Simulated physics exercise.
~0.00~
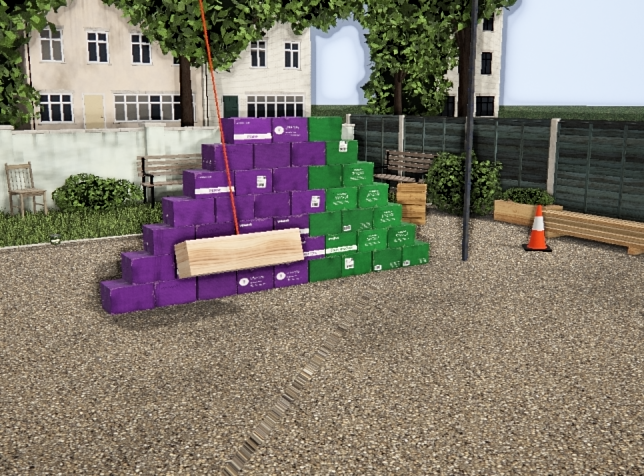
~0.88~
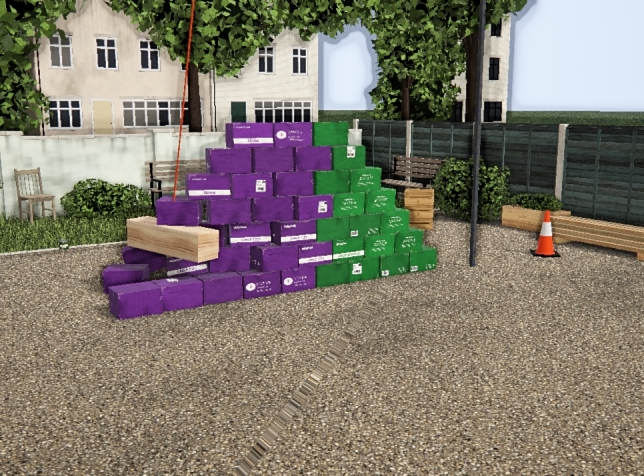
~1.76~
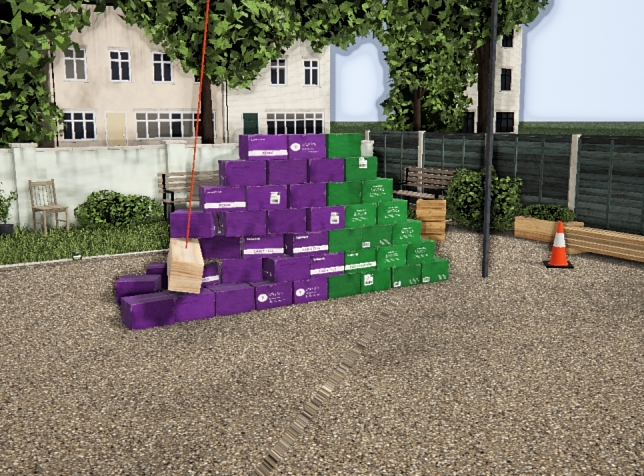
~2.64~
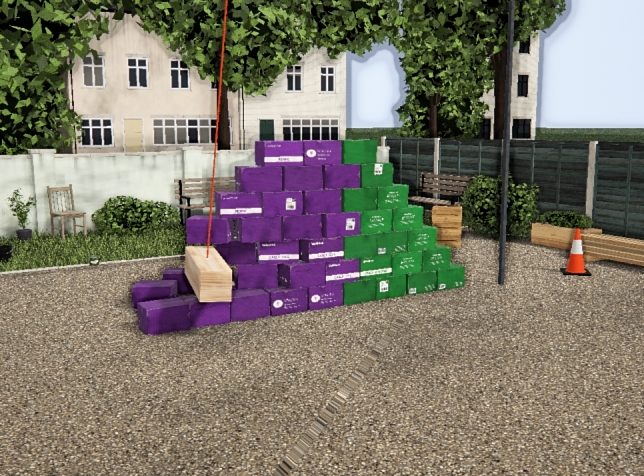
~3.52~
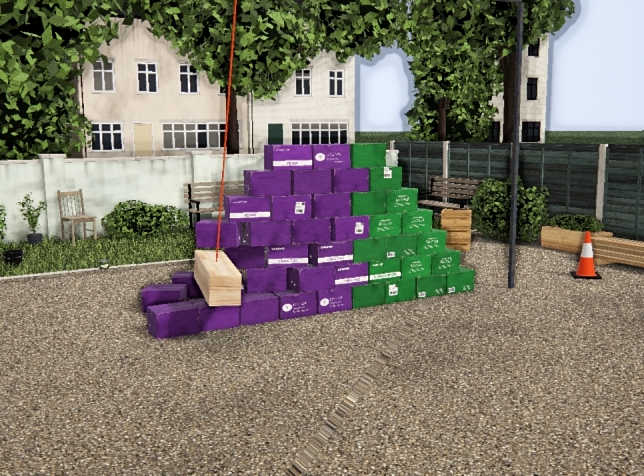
To begin with, a wooden beam hangs on a red line in front of a stepped wall of purple and green cartons in a gravel yard, close to the purple side. The beam swings left across the lower purple steps, and a few cartons at that end are knocked out of place. It then turns on its line until its end faces the viewer, while the view drifts slightly left. Finally the beam hangs almost still beside the disturbed left end, with a few purple cartons lying low there, while the green side and the top row still stand.
